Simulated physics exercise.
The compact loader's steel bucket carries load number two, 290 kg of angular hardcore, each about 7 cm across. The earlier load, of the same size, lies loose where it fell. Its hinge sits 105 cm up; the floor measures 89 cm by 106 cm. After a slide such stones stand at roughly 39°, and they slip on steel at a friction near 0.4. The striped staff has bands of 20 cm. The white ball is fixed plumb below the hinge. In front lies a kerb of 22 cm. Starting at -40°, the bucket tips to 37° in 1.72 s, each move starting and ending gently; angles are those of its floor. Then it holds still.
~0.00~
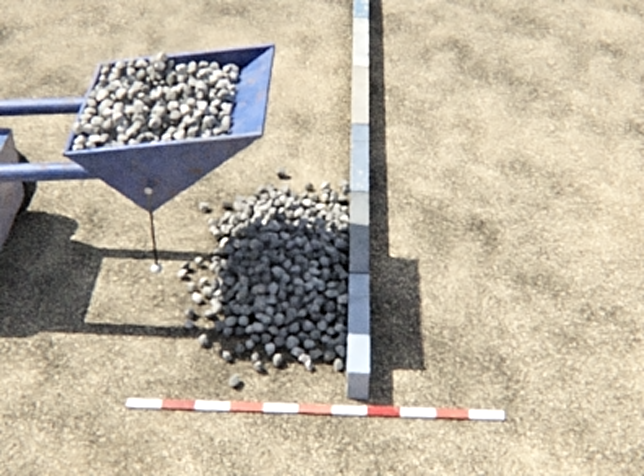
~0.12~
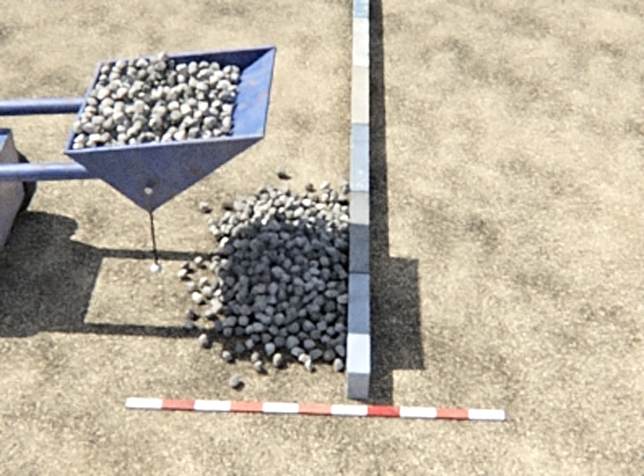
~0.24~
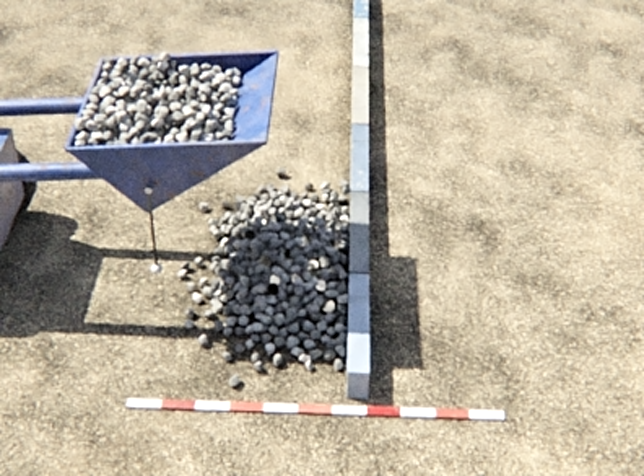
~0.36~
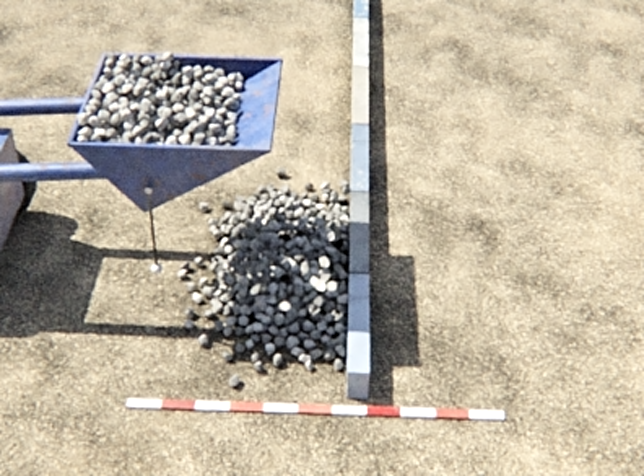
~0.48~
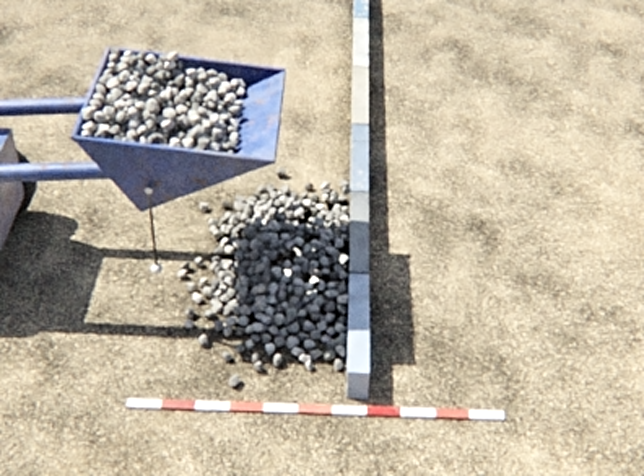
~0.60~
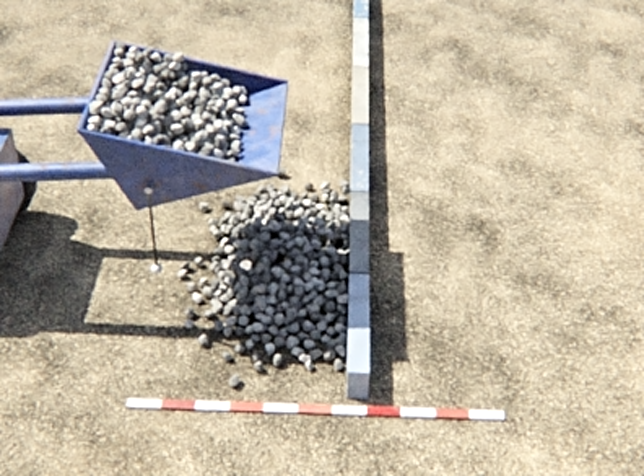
A blue steel bucket filled with grey stones juts in from the left on two blue arms, seen from above over sunlit, sandy ground. Below it, an earlier load of grey stones lies loose against a pale grey-blue kerb, with a red-and-white striped staff in front. The bucket slowly tilts, its right lip lowering slightly as the stones inside shift, while the camera stays still.
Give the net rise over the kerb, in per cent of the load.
About 1 per cent.
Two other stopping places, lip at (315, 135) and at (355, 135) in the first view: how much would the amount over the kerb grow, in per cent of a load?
Near 15 per cent from the first place, 65 from the second.
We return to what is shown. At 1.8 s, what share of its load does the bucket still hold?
Roughly 60 per cent is still inside.
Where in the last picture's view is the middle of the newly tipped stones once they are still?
Around (294, 242).
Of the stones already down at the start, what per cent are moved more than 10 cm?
Roughly 5 per cent of them.
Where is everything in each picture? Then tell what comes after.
Lip at (262, 135), floor tilted -40°, highest stones at (173, 78). The earlier load is highest near (270, 250), 24 cm above ground level, 100 % on this side of the kerb, in the first picture.
Lip at (263, 137), floor tilted -39°, highest stones at (163, 78); the stones move at 0.1 m/s on average, in the second picture.
Lip at (267, 142), floor tilted -36°, highest stones at (146, 83); the stones move at 0.1 m/s on average, in the third picture.
The bucket is at -31°, its lip at (271, 151); the top of the load is at (138, 82); the stones move at 0.2 m/s on average, in the fourth picture.
Lip at (275, 162), floor tilted -25°, highest stones at (117, 75); the stones move at 0.2 m/s on average, in the fifth picture.
Lip at (278, 175), floor tilted -18°, highest stones at (120, 68); the stones move at 0.3 m/s on average, in the sixth picture.
After 1.3 s the floor is at 25°; in per cent of one load, 100 in the bucket, 100 on this side of the kerb; the foremost stones are at (345, 242).
After 1.8 s the floor is at 37°; in per cent of one load, 61 in the bucket, 139 on this side of the kerb; the foremost stones are at (345, 236).
After 2.2 s the floor is at 37°; in per cent of one load, 19 in the bucket, 181 on this side of the kerb; the foremost stones are at (364, 225).
After 4.7 s the floor is at 37°; in per cent of one load, 0 in the bucket, 199 on this side of the kerb, 1 over the kerb; the foremost stones are at (407, 253). Net gain over the kerb, 1.
